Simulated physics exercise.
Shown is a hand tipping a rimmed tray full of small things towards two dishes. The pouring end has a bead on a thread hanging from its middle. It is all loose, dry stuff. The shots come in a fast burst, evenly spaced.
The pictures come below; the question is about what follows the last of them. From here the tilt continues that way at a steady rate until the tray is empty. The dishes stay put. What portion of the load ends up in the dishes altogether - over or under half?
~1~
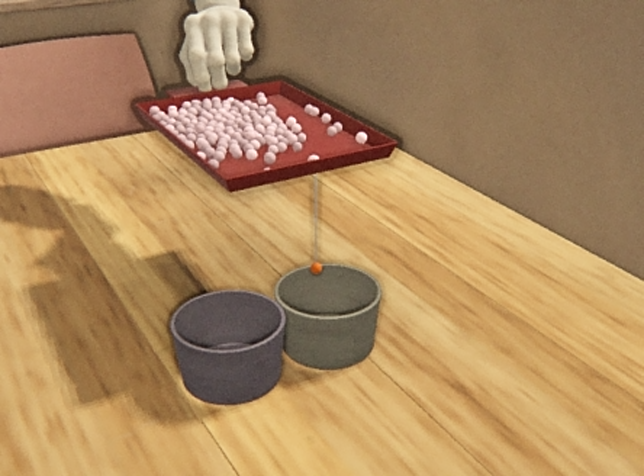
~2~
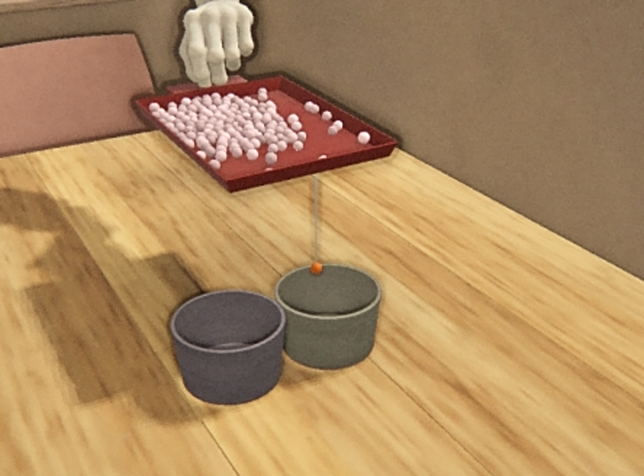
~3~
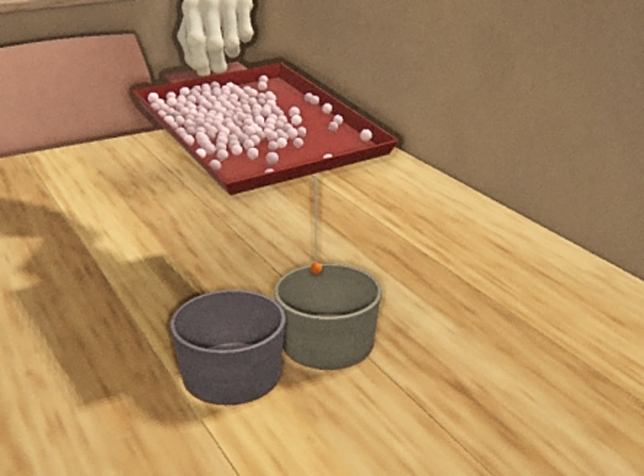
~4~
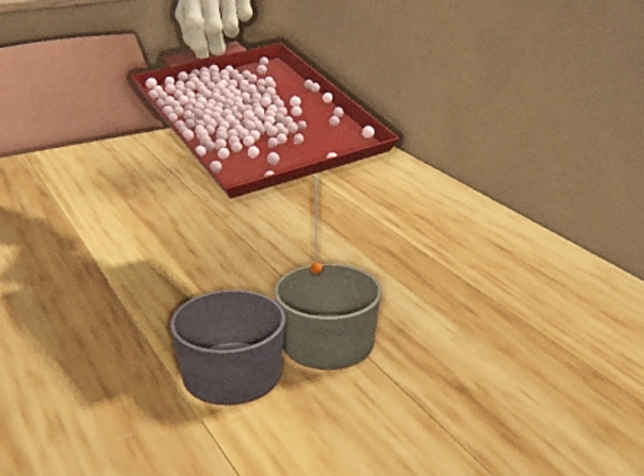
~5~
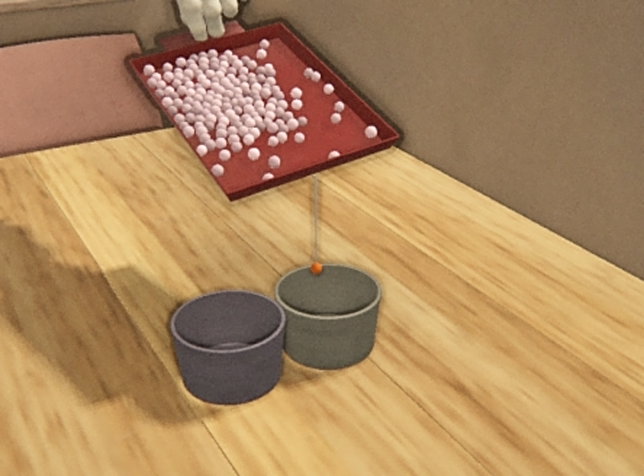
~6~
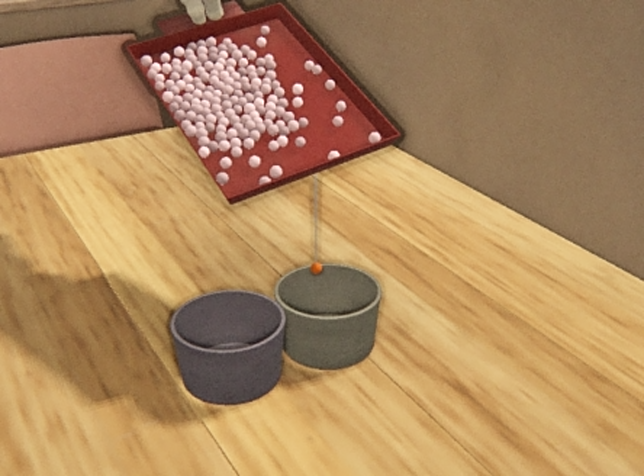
Most is saved.
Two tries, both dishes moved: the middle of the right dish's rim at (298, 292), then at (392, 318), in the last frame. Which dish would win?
Trial one goes to the one to the left, trial two to the one to the left.
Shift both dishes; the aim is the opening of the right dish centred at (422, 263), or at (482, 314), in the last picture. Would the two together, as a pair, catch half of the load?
A minority, then a minority.
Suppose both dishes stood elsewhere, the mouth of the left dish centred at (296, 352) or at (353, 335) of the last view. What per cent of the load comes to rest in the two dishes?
Some 20 percent in the first case, 10 percent in the second.
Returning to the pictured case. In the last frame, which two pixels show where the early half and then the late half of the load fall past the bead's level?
The leading part at (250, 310), the rest of it at (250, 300).
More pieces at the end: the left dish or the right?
The one at left ends up fuller.
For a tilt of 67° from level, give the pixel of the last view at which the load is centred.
Somewhere near pixel (256, 219).
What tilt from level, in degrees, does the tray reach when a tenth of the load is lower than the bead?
65°, roughly.
Soon after the last picture, tray tipped steeply; about half on the tray; about a quarter in the left dish; a stray few in the right dish; a small part outside both; about a quarter in the air.
A little later, tray tipped past a quarter turn; most in the left dish; a small part in the right dish; about a quarter outside both; a stray few in the air.
Later still, tray tipped past a quarter turn; most in the left dish; a small part in the right dish; about a quarter outside both.
By the end, tray tipped past a quarter turn; most in the left dish; a small part in the right dish; about a quarter outside both.
